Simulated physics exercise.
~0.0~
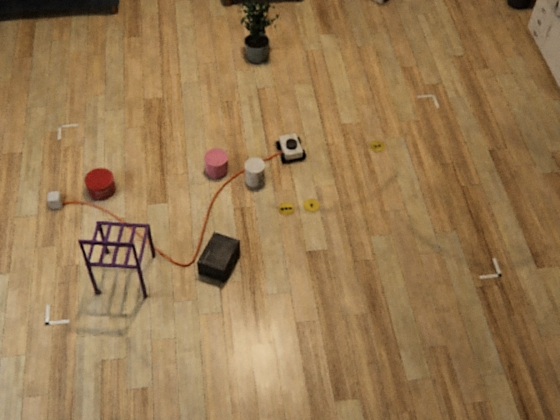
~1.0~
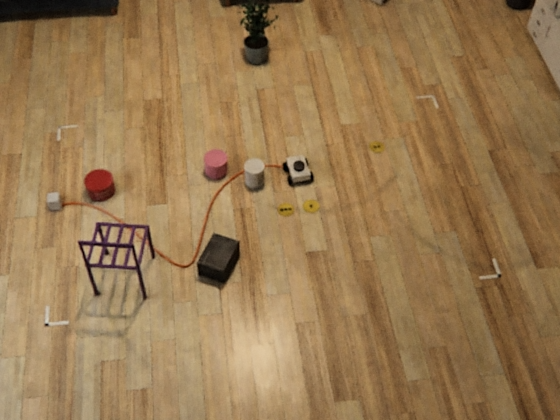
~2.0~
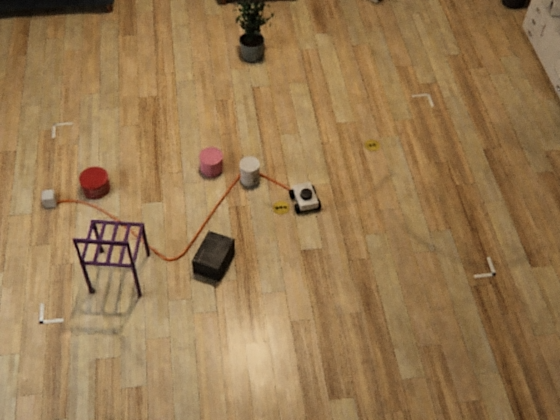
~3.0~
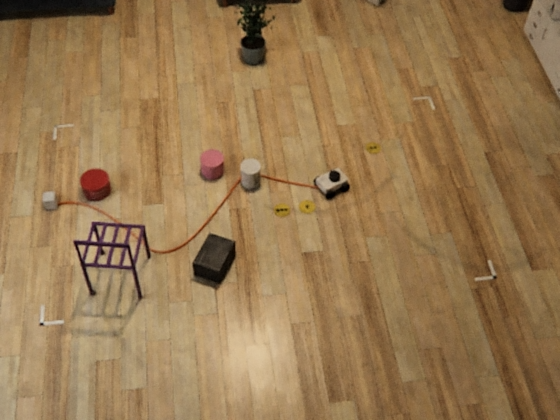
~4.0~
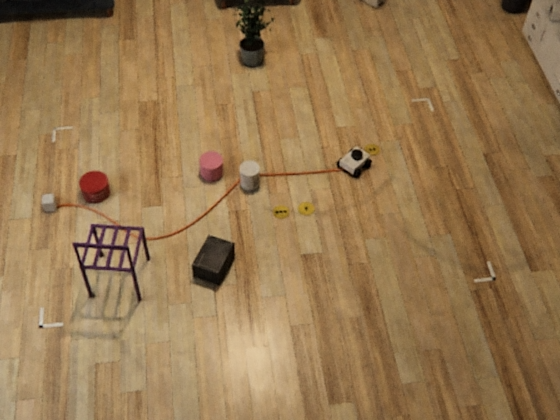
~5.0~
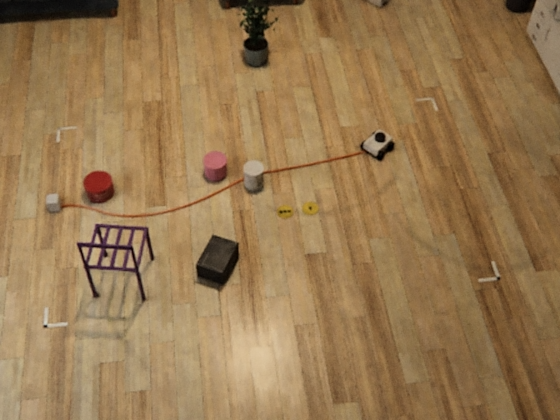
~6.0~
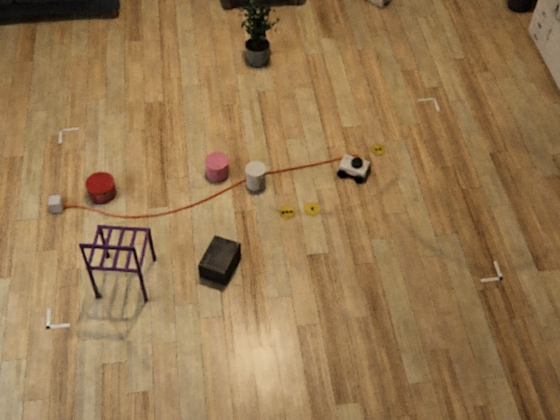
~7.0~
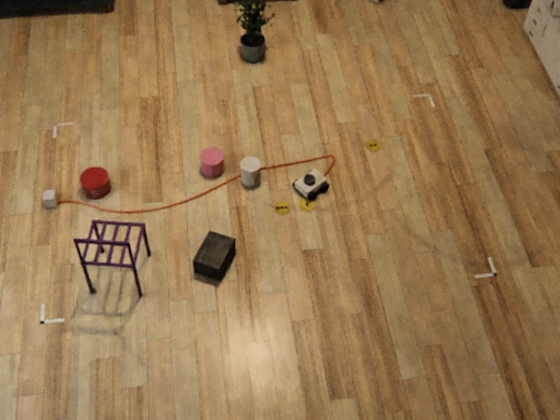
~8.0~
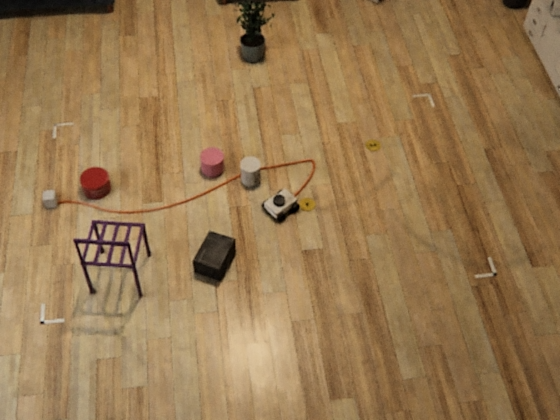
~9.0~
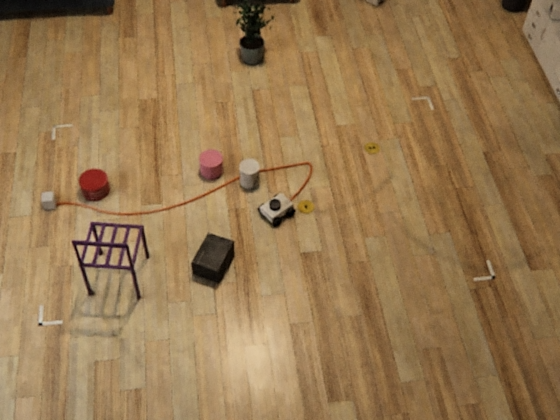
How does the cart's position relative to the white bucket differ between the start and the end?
At the start the cart was above and to the right of the white bucket. At the end it sat below the bucket and slightly to its right, next to a yellow mark.
A small white cart pulled an orange cord across a wooden floor, rolling down, then up to the right past a yellow mark, before coming back left and stopping just below the white bucket, the cord bent in a loop behind it.
